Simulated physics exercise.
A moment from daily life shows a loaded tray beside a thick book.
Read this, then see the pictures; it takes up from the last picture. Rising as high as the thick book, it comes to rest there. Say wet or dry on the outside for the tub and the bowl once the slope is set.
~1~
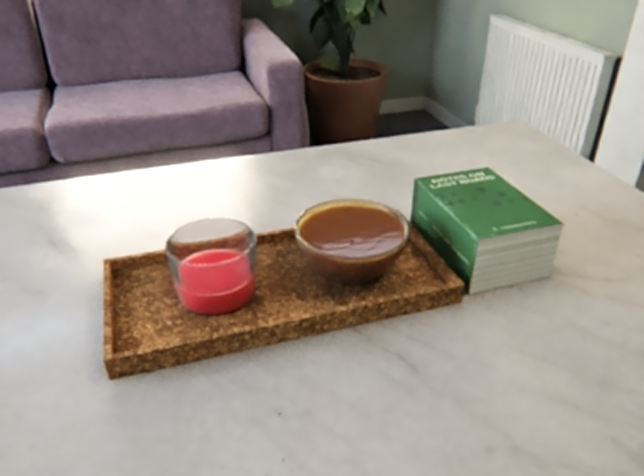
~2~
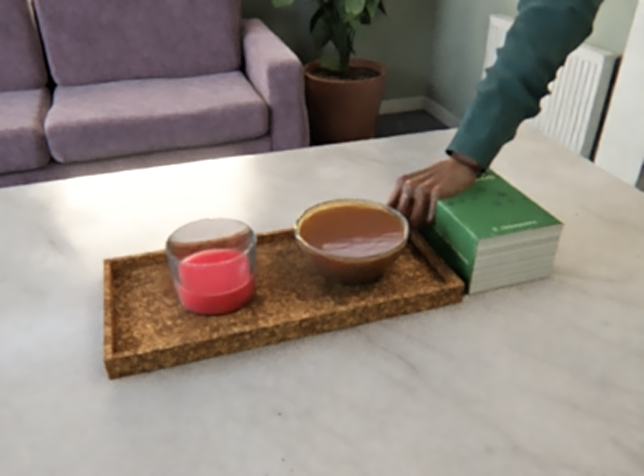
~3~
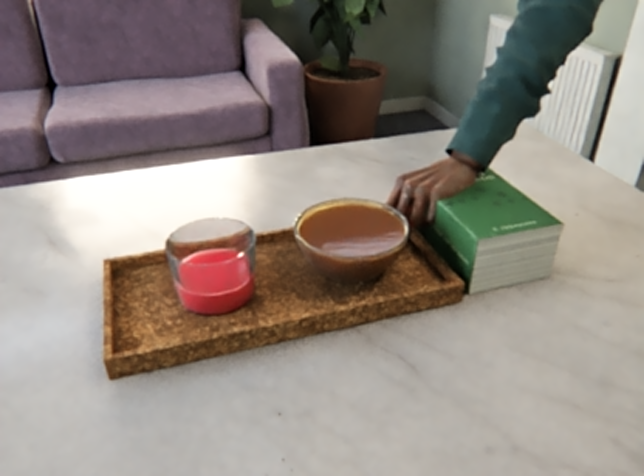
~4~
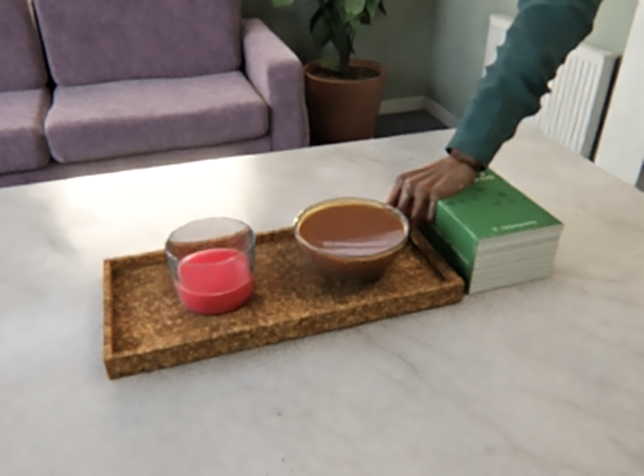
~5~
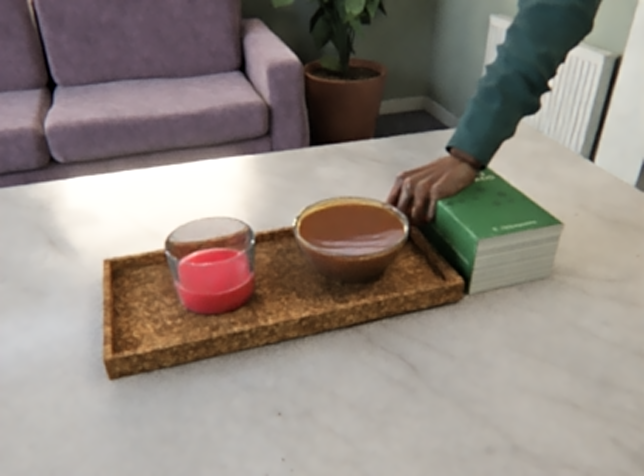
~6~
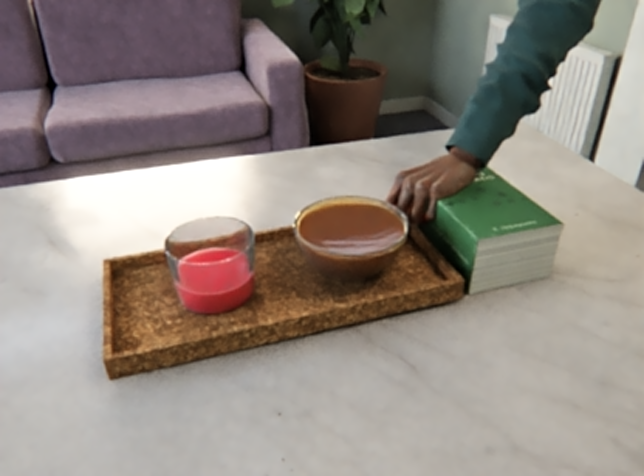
Tub: Dry, bowl: Wet.
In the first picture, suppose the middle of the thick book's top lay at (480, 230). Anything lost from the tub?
Makes it through.
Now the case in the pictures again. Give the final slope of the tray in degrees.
Measured tilt: Approx. 13°.
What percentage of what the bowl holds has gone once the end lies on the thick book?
Estimate: About 22 per cent.
Shortly, the tray slopes by about 7°; tub, none is lost; bowl, none is lost.
Then, the tray slopes by about 14°; tub, none is lost; bowl, it has lost some.
At the finish, the tray slopes by about 13°, resting on the thick book; tub, none is lost; bowl, it has lost some.
